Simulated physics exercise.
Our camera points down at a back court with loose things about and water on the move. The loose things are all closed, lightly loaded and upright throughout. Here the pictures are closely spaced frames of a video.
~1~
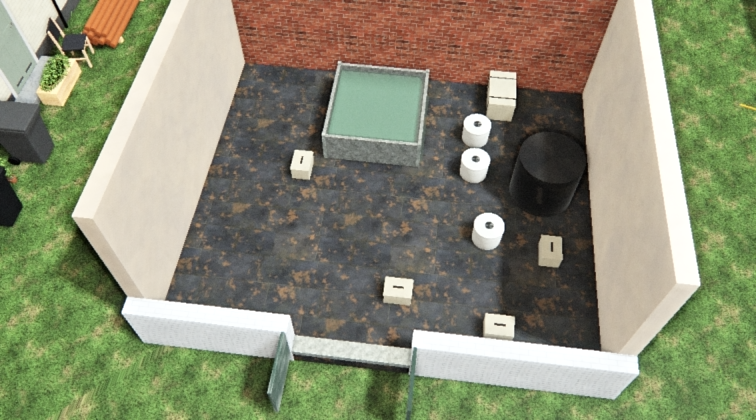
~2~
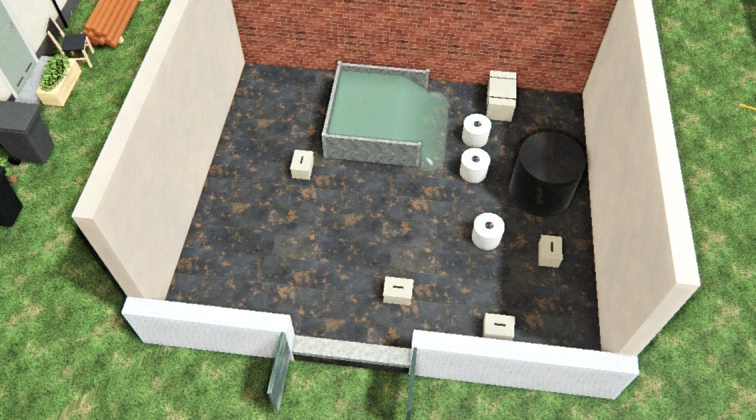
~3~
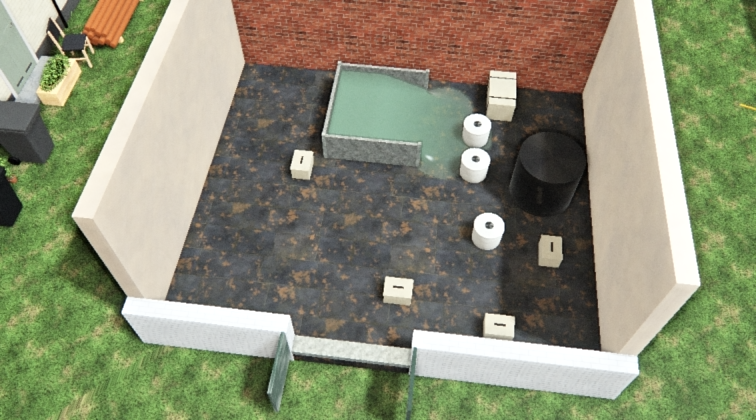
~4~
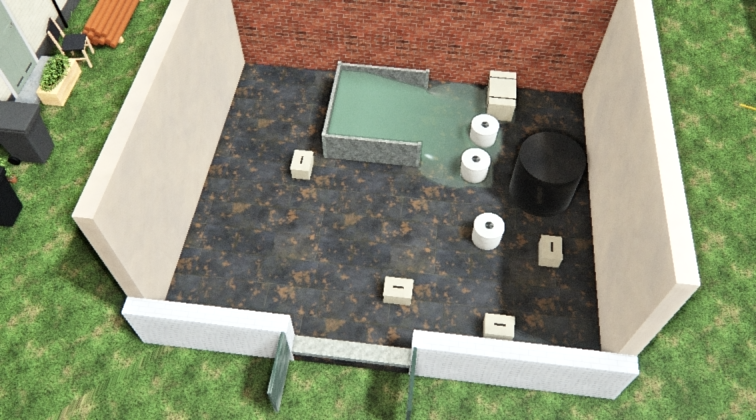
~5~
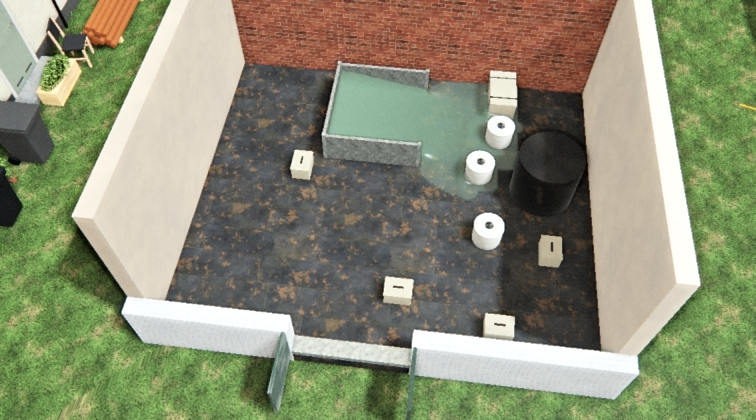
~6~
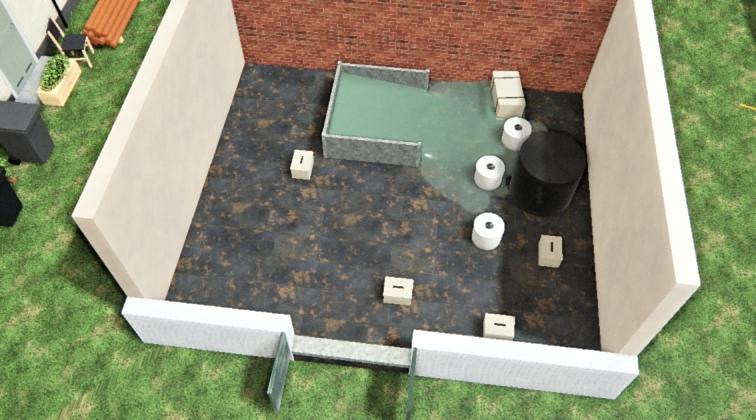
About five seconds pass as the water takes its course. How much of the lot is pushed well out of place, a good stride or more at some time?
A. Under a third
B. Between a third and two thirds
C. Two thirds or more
Answer: B.
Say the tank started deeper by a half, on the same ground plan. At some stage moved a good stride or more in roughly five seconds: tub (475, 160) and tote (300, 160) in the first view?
Covered that distance; fell short of it.
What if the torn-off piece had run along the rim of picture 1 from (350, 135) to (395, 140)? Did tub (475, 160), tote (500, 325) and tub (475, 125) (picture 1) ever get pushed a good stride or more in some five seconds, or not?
Object by object: Short of it, covered the distance, short of it.
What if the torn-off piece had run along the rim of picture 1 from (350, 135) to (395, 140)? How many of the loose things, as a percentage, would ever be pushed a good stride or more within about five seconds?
My estimate is some 20 per cent of them.
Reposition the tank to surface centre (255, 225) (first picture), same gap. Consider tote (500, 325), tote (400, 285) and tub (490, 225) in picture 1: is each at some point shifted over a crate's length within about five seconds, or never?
Object by object: Over the mark, over the mark, over the mark.
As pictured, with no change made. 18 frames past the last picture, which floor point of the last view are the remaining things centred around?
Centre estimate: Around (477, 237).
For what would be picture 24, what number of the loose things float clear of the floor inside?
The tally stands at 2.
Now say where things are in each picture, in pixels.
The first picture shows a tub at (477, 124) rests on the ground; a tub at (476, 159) rests on the ground; 0 of 8 have shifted.
The second picture shows a tub at (477, 124) rests on the ground; a tub at (476, 159), on the bottom; 0 of 8 have shifted.
The third picture shows a tub at (478, 124) rests on the ground; a tub at (476, 159) rests on the ground; 0 of 8 have shifted.
The fourth picture shows a tub at (485, 125), on the bottom, close to its start; a tub at (476, 159), on the bottom; 1 of 8 have shifted.
The fifth picture shows a tub at (501, 126) rests on the ground, a stride from its start; a tub at (481, 162), on the bottom, close to its start; 2 of 8 have shifted.
The sixth picture shows a tub at (518, 128) rests on the ground, a stride from its start; a tub at (491, 167) rests on the ground, close to its start; 3 of 8 have shifted.
A moment on, 1 of 8 are well off their spots; 0 afloat.
Next, 3 of 8 are well off their spots; 2 afloat.
Later, 3 of 8 are well off their spots; 2 afloat.
In the end, 4 of 8 are well off their spots, and 4 have been at some point; 3 afloat.
